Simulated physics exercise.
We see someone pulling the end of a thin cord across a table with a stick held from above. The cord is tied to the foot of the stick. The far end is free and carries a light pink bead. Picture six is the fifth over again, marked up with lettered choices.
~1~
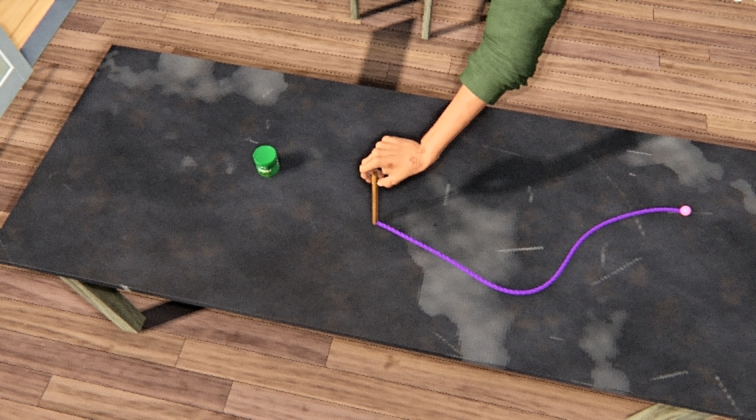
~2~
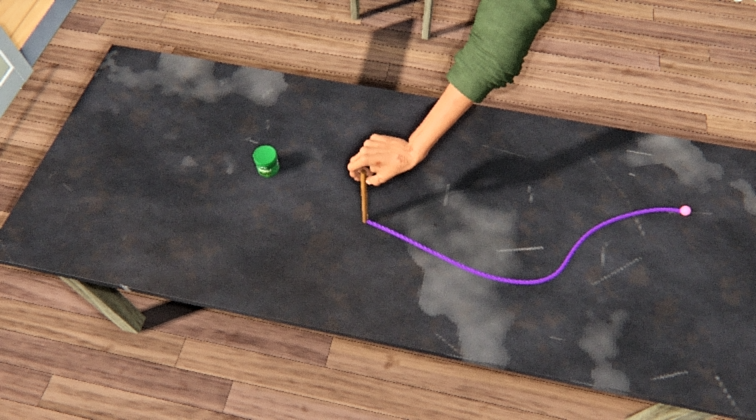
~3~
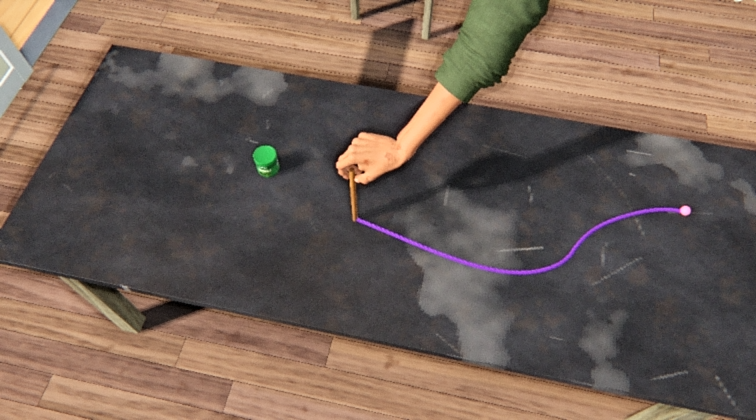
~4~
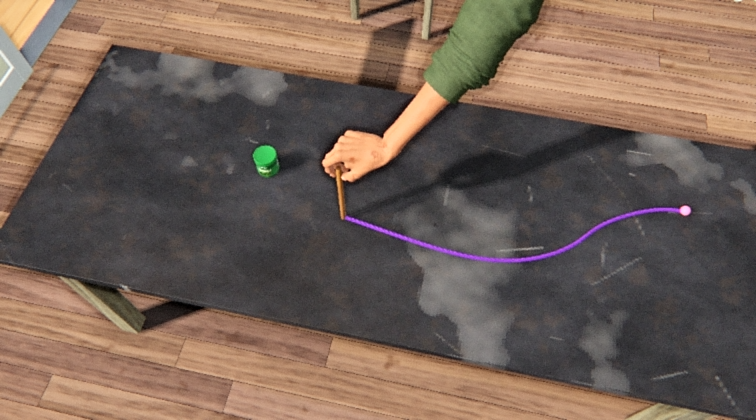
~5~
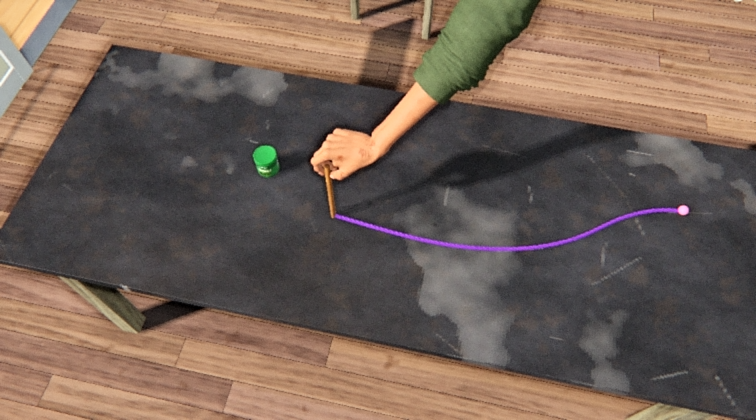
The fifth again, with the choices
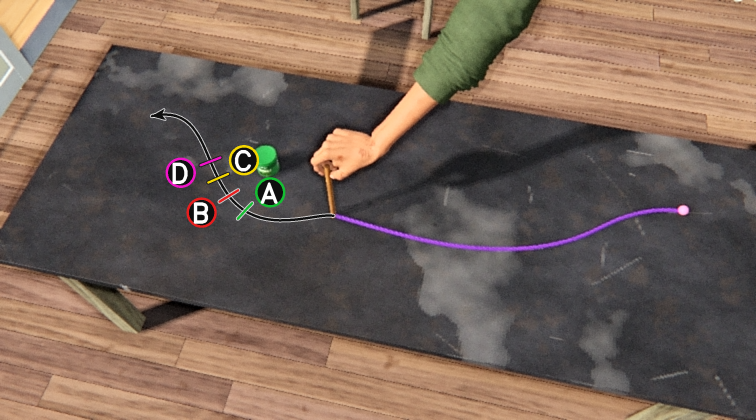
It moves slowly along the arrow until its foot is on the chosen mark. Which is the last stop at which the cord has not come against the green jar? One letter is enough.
Mark D.
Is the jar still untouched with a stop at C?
Yes.
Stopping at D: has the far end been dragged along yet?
Yes.
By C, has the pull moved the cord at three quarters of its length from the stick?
Yes.
On the marked copy, A at (245, 211); B at (229, 196); C at (218, 178); D at (210, 161); the route from (334, 216) via (221, 183) to (152, 116).
Following D. Soon after the start, foot of the stick (276, 221), middle of the cord (461, 229), free end (639, 216).
Later, foot of the stick (229, 196), middle of the cord (408, 223), free end (588, 222).
In the end, foot of the stick (211, 162), middle of the cord (374, 213), free end (553, 223); nothing has been touched.
As for the rest, A is safe but short; B is safe but short; C is safe but short.
